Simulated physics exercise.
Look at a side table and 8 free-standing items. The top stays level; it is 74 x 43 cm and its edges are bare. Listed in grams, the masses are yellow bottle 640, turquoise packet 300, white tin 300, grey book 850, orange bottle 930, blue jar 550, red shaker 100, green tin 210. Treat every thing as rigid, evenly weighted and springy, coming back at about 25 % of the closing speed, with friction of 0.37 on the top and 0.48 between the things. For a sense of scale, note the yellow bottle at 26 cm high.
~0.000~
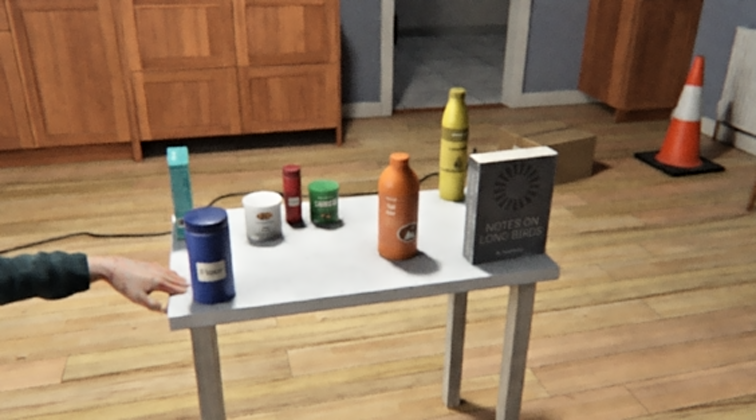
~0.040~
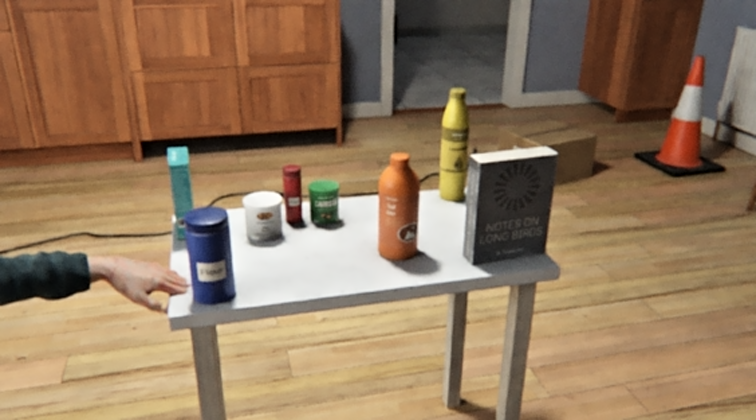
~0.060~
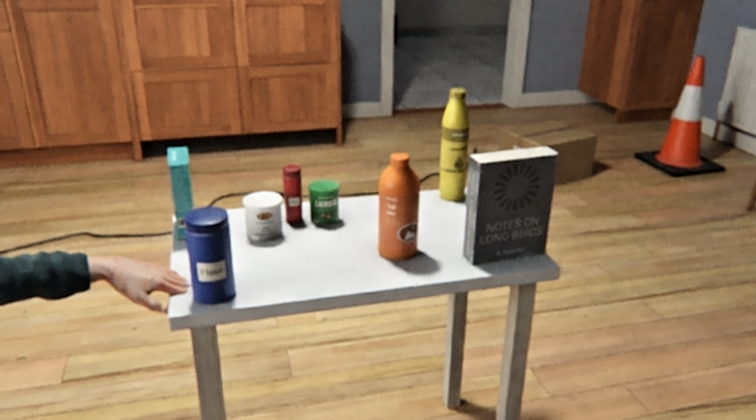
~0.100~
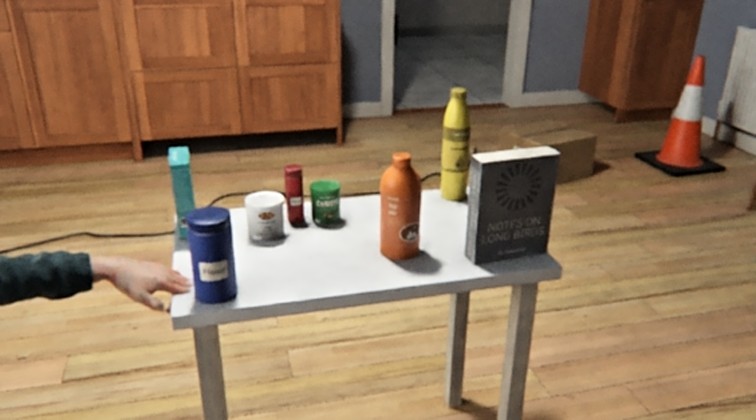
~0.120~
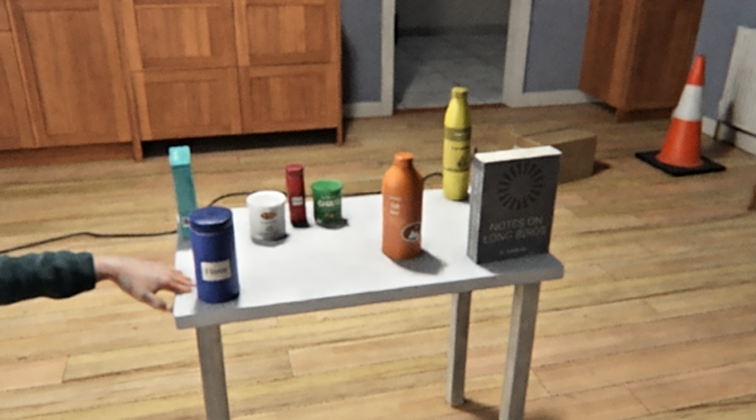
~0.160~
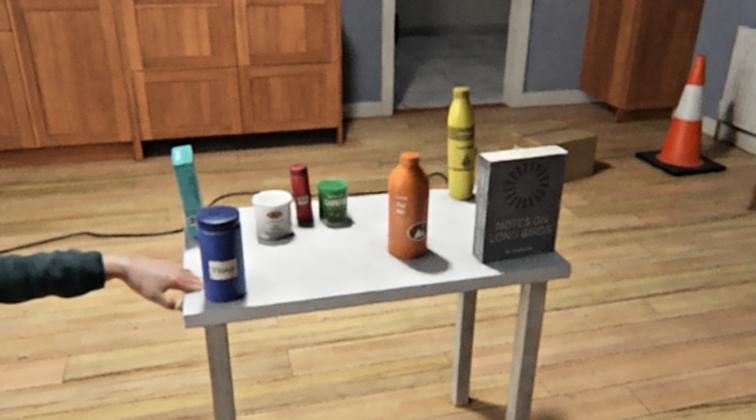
A hand at the left edge of a small white table nudged it slightly to the right, and the bottles, tins, jar and grey book on top shifted along with it, all still upright.
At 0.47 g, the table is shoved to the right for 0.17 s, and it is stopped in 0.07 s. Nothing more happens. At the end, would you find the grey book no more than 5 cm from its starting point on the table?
Yes, stays close.
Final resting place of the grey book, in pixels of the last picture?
It winds up close to (563, 200).
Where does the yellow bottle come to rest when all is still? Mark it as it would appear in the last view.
End point: Approx. (537, 381).
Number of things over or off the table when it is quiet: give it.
The count is 3.
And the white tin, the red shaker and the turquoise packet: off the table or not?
White tin: Stays in bounds; red shaker: Goes out of bounds; turquoise packet: Goes out of bounds.
After 0.36 s, table along by 9 cm; turquoise packet now off the table; grey book slid 2 cm near (561, 200); red shaker leaning 5°.
After 0.76 s, table along by 9 cm; yellow bottle now off the table; grey book slid 2 cm near (563, 200); red shaker leaning 25°.
After 1.06 s, table along by 9 cm; grey book slid 2 cm near (563, 200); red shaker leaning 37°; orange bottle slid 2 cm.
After 2.16 s, table along by 9 cm; red shaker now off the table; grey book slid 2 cm near (563, 200); orange bottle slid 2 cm.
By the end (2.6 s), off the table, yellow bottle, turquoise packet and red shaker; the other 5 in place, give or take 5 cm. Seen from the same camera at the end, grey book near (563, 200).
